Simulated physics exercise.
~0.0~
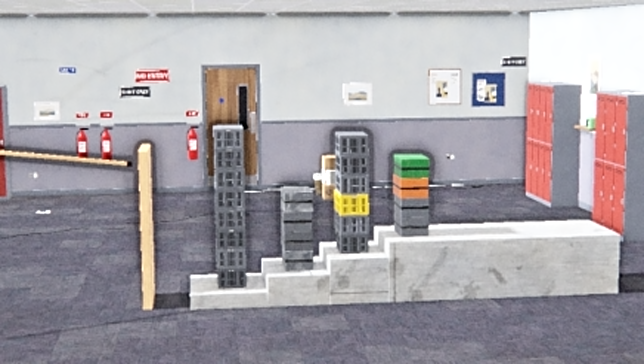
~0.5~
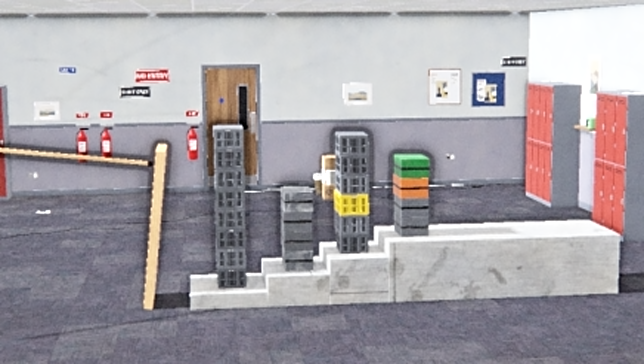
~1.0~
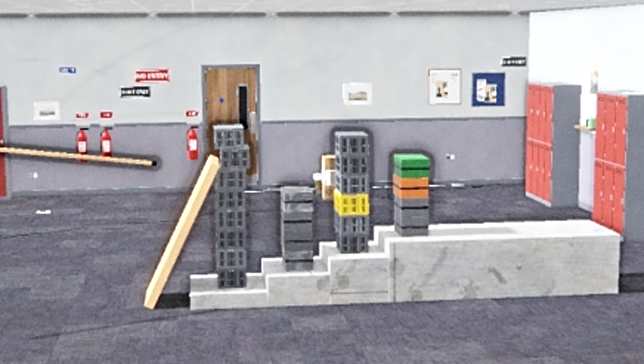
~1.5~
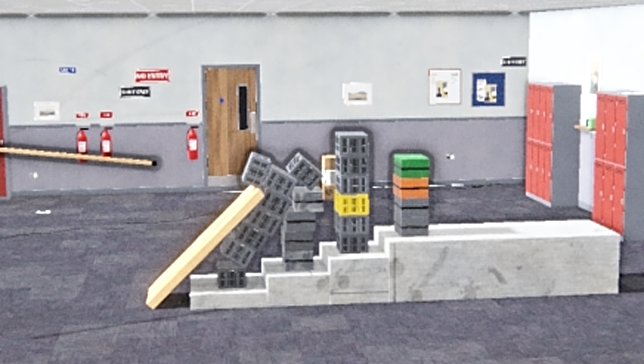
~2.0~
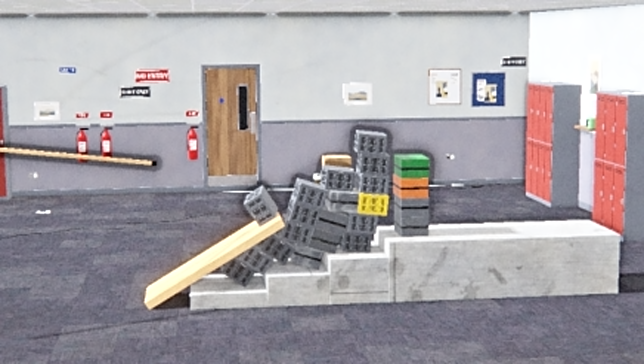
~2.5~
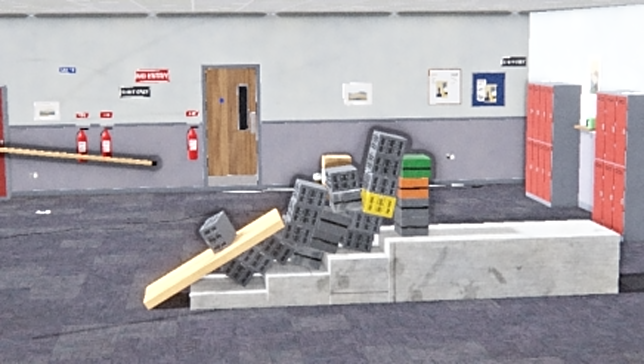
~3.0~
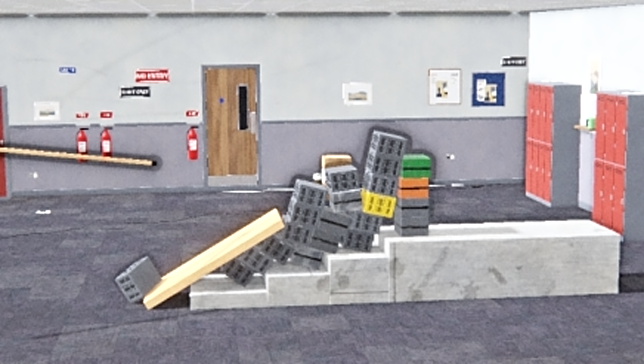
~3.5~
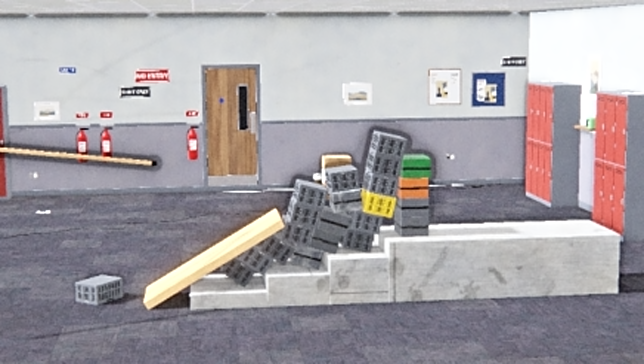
In a grey room, a falling board topples crate columns, but the orange crate stays up.
